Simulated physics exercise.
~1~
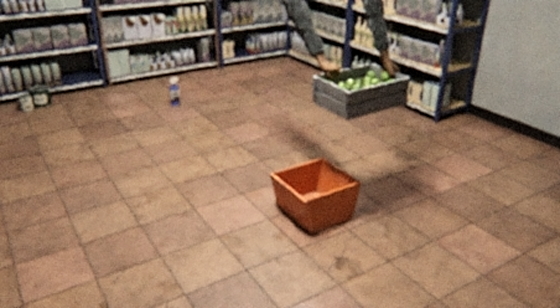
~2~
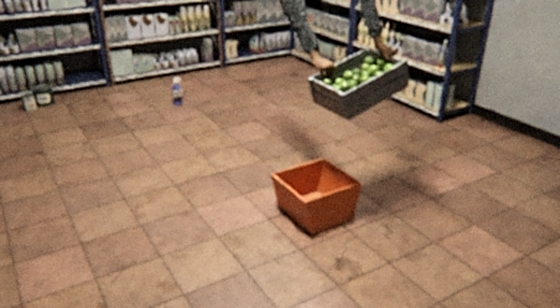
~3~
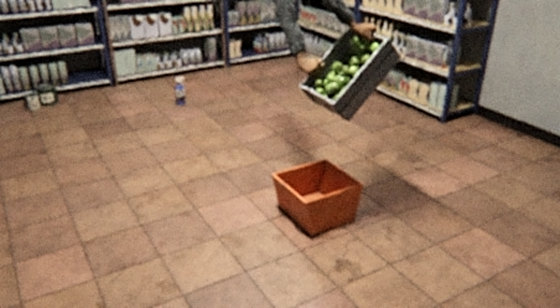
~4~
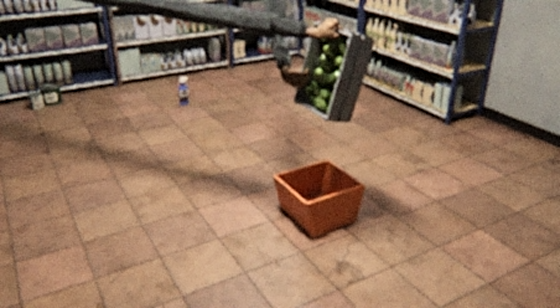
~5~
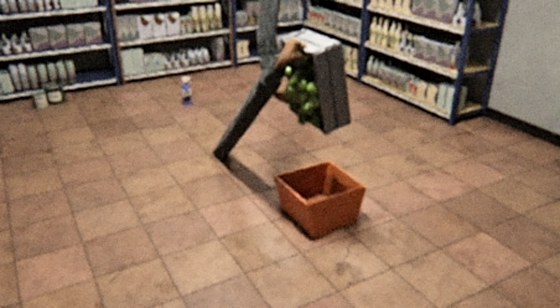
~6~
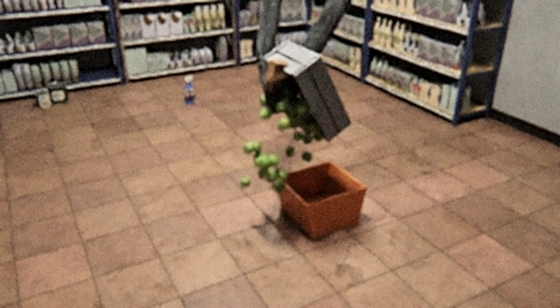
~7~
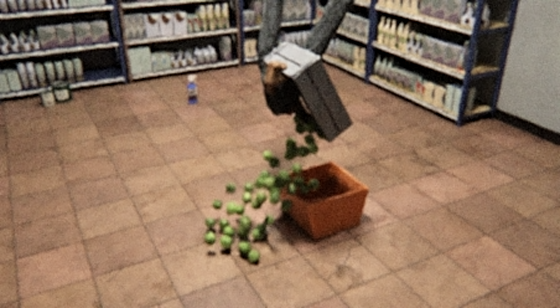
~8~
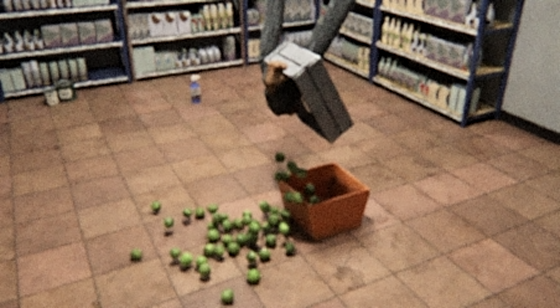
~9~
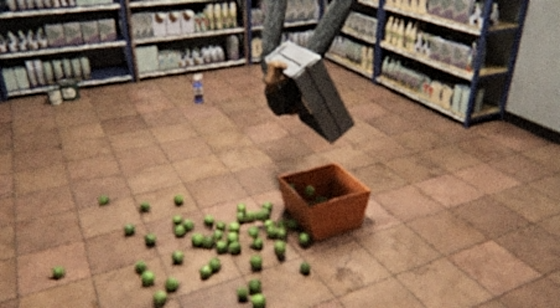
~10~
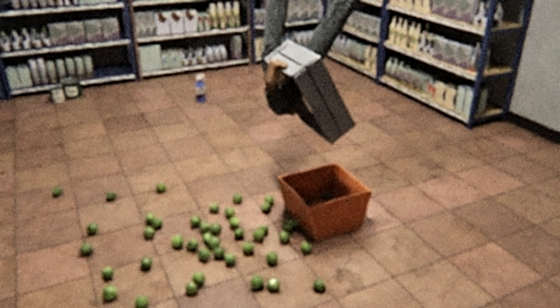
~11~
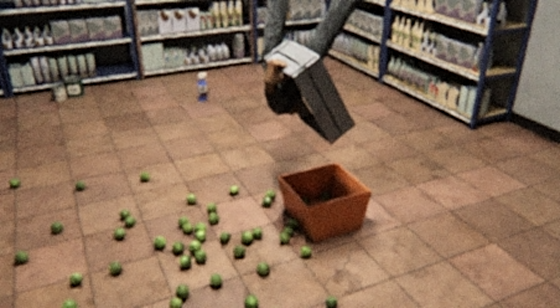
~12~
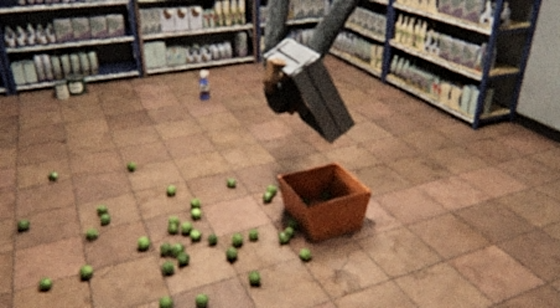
Robotic arms tip a grey tote of green apples, spilling most beside the orange box.
